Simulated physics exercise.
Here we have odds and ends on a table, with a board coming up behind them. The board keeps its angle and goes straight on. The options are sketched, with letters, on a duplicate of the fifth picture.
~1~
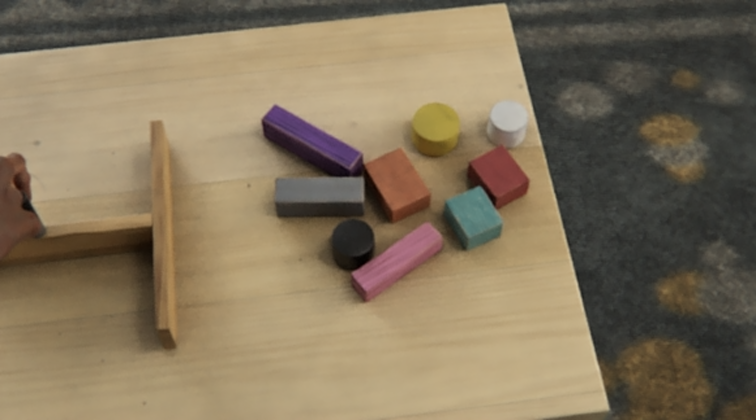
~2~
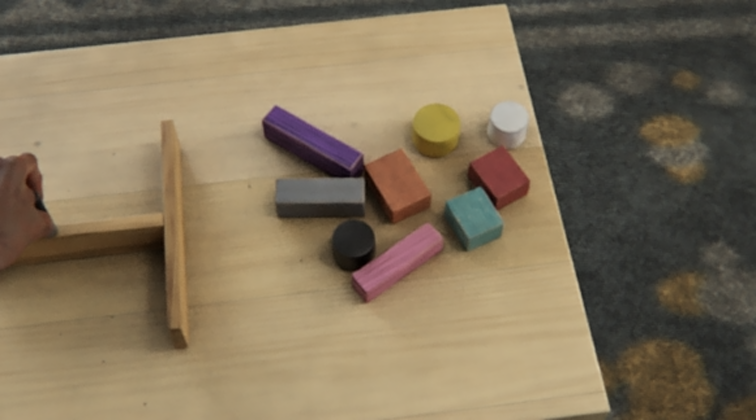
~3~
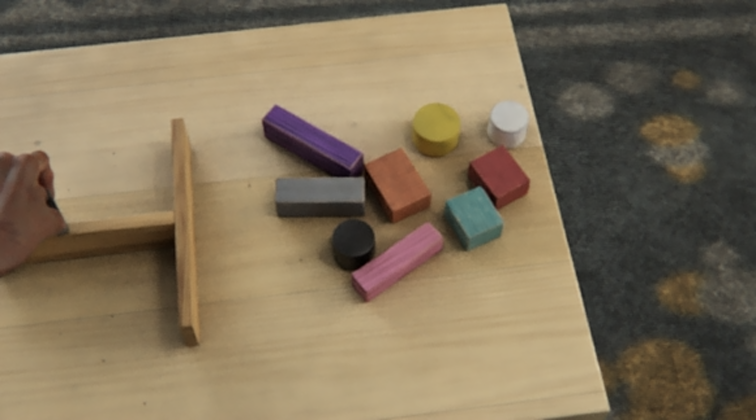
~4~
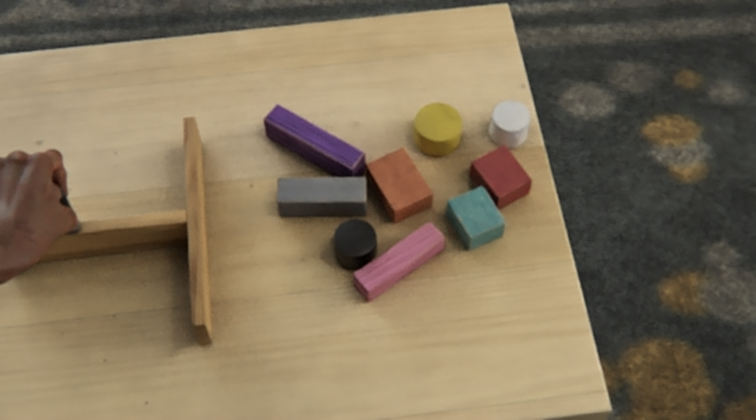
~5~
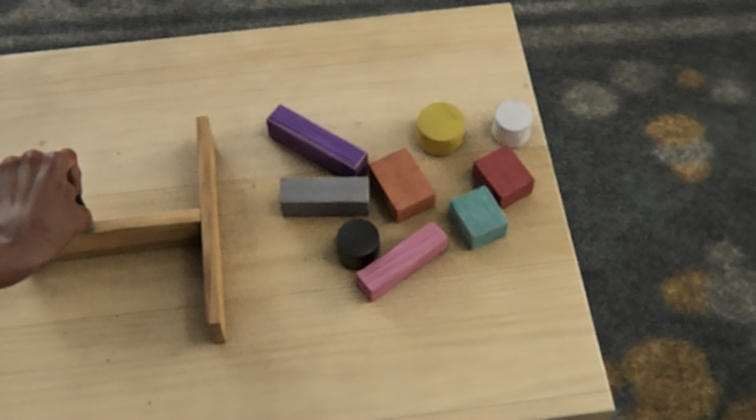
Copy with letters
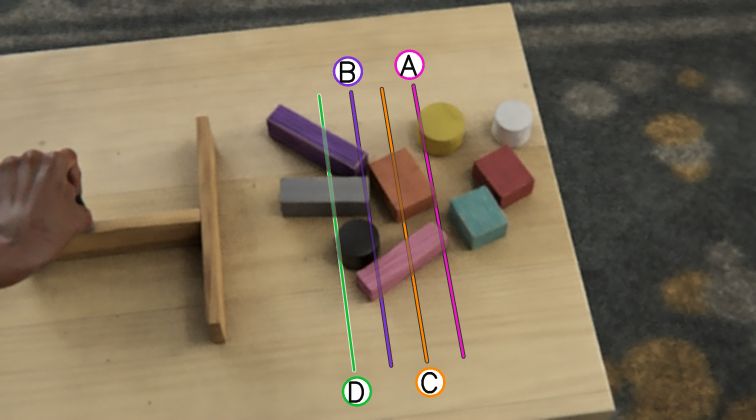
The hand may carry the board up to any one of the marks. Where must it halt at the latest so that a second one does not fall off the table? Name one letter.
A.
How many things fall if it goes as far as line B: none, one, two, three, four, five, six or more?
By then, none.
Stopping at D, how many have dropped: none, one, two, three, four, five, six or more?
In all, none.
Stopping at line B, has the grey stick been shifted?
Yes.
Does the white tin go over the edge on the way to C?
No.
On the marked copy, A at (437, 211); B at (370, 219); C at (403, 215); D at (335, 223).
With A. Early on, board (290, 204); orange block (415, 191); purple stick (338, 145).
Further on, board (372, 195); red block (524, 167); turquoise block (495, 226).
At the end, board (432, 188); turquoise block (555, 225); red block (538, 159); none fallen.
As for the rest, B is within the limit but short; C is within the limit but short; D is within the limit but short.
